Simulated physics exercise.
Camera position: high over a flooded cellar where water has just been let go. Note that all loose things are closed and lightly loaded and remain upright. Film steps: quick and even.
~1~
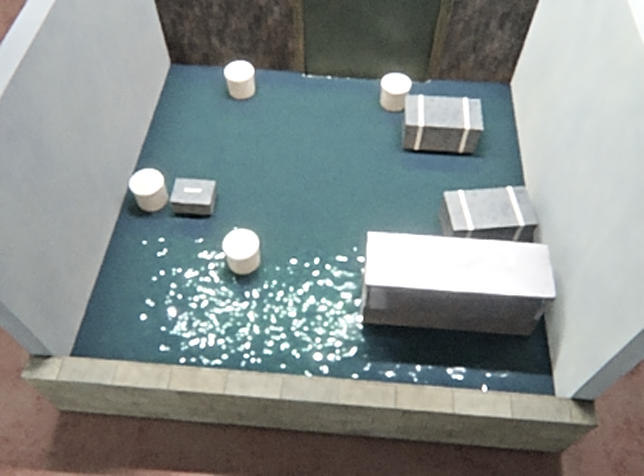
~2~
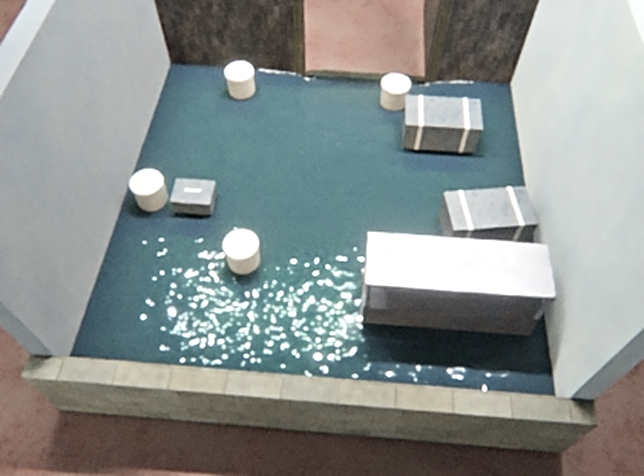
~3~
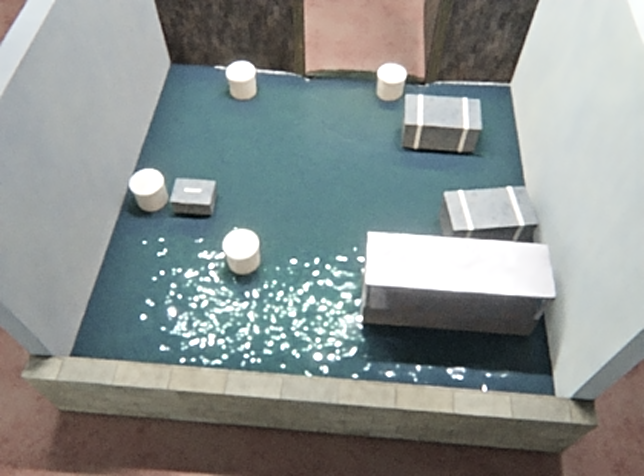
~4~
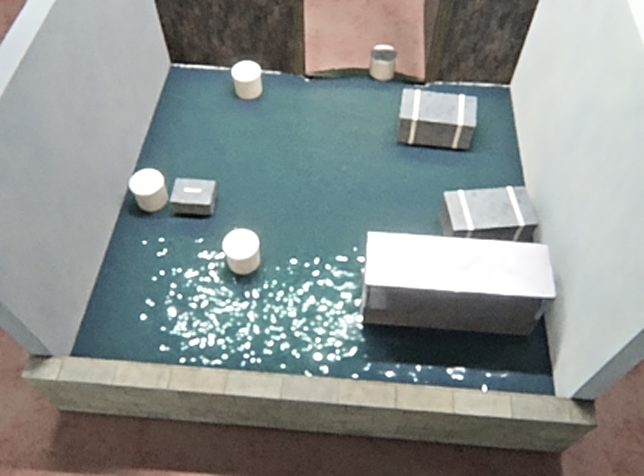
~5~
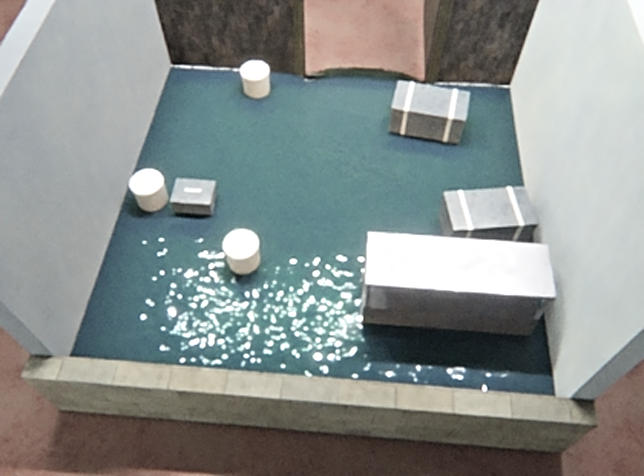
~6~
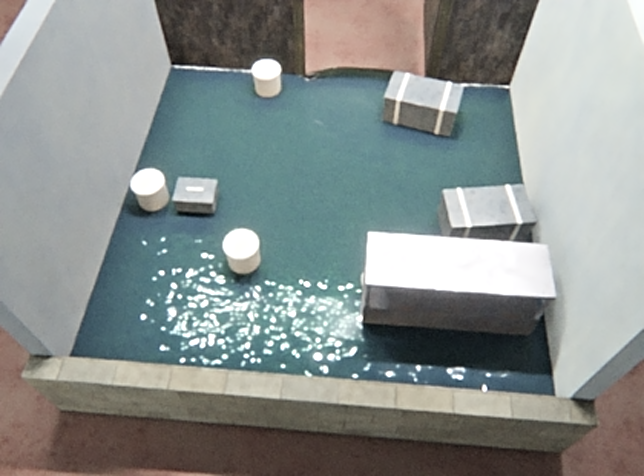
In this clip, a panel in the back wall of a flooded cellar opens, and a white pail drifts out through the gap while a strapped trunk and another pail shift closer to it; the other floating objects barely move.
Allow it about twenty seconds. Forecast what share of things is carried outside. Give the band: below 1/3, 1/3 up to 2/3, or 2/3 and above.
The fraction is going to land in the top band.
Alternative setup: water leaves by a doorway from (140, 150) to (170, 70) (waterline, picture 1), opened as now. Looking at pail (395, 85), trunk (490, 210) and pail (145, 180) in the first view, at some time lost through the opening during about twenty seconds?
Result, in listed order: Exited / retained / exited.
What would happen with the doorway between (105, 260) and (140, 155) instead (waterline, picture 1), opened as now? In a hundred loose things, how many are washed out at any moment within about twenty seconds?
Roughly 60 in a hundred.
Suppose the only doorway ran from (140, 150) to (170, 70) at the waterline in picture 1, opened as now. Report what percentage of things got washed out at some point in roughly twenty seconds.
Roughly 70 %.
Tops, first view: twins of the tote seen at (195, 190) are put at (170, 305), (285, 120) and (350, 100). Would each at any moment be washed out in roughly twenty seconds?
In order, the first is never leaving, the second escaping, the third escaping.
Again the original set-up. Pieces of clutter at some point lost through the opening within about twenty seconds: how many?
I make it 6.
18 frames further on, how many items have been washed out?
3.
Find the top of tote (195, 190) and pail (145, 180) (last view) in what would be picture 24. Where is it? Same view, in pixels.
The first should be around (263, 125) and the second around (183, 134).
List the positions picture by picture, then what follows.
In the first picture, a trunk at (444, 112) floats; a pail at (239, 71), afloat; 0 of 7 have shifted.
In the second picture, a trunk at (444, 112), afloat; a pail at (239, 71) floats; 0 of 7 have shifted.
In the third picture, a trunk at (443, 111) floats; a pail at (241, 72), afloat; 1 of 7 have shifted.
In the fourth picture, a trunk at (439, 107) floats, close to its start; a pail at (246, 71), afloat, close to its start; 3 of 7 have shifted.
In the fifth picture, a trunk at (431, 100) floats, close to its start; a pail at (255, 70), afloat, close to its start; 3 of 7 have shifted.
In the sixth picture, a trunk at (425, 91) floats, a stride from its start; a pail at (266, 69) floats, a stride from its start; 3 of 7 have shifted.
A moment on, 3 of 7 are out; 4 afloat.
Next, 3 of 7 are out; 4 afloat.
Later, 4 of 7 are out; 3 afloat.
In the end, 6 of 7 are out; 1 afloat.
